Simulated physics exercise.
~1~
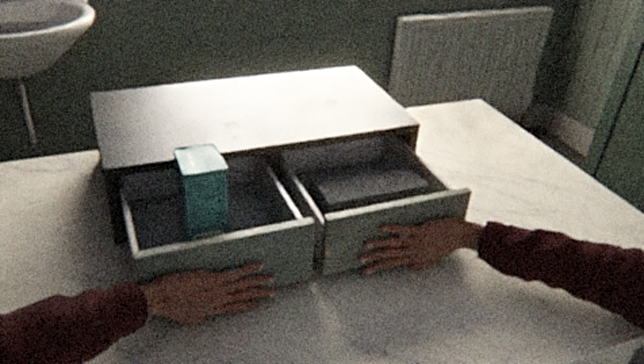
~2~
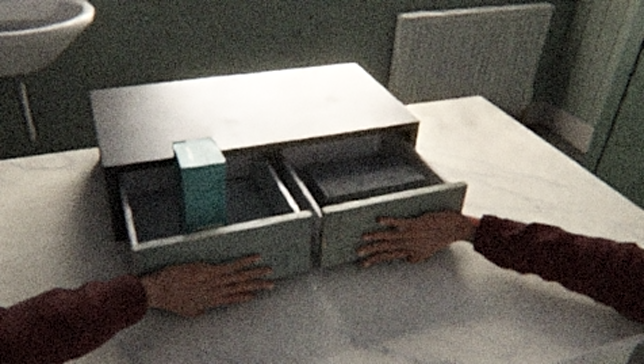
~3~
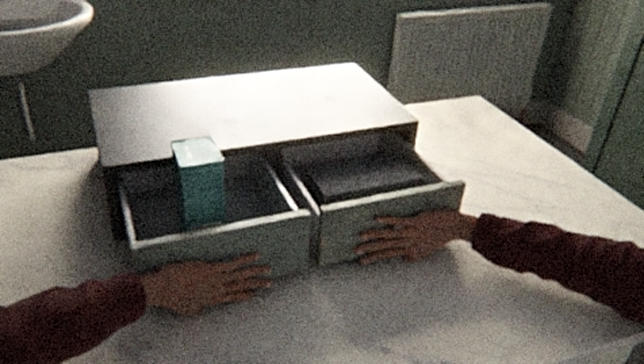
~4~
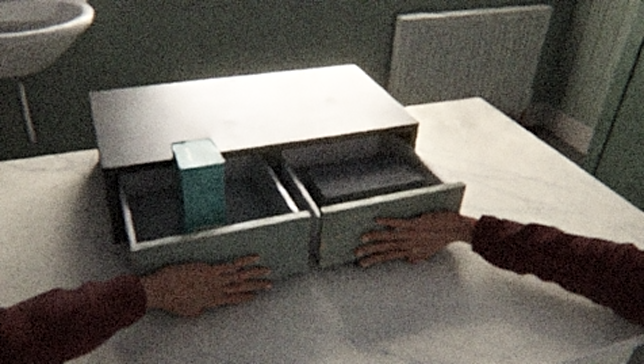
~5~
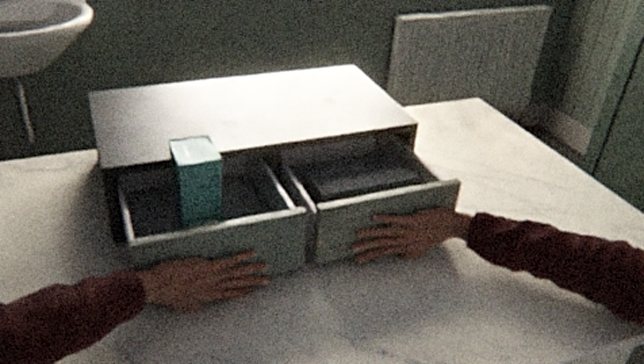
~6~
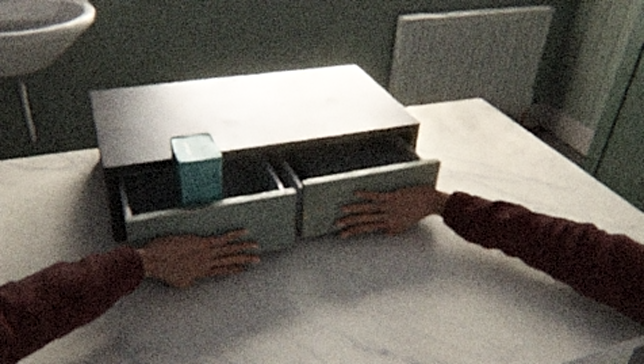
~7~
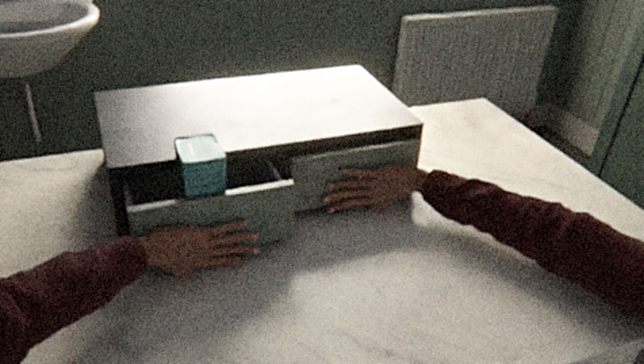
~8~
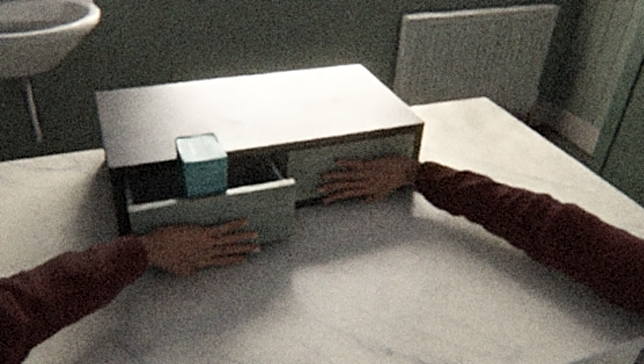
Two hands pushing in both drawers of a small chest, the right one closing, the left jamming partly open with an upright turquoise carton.
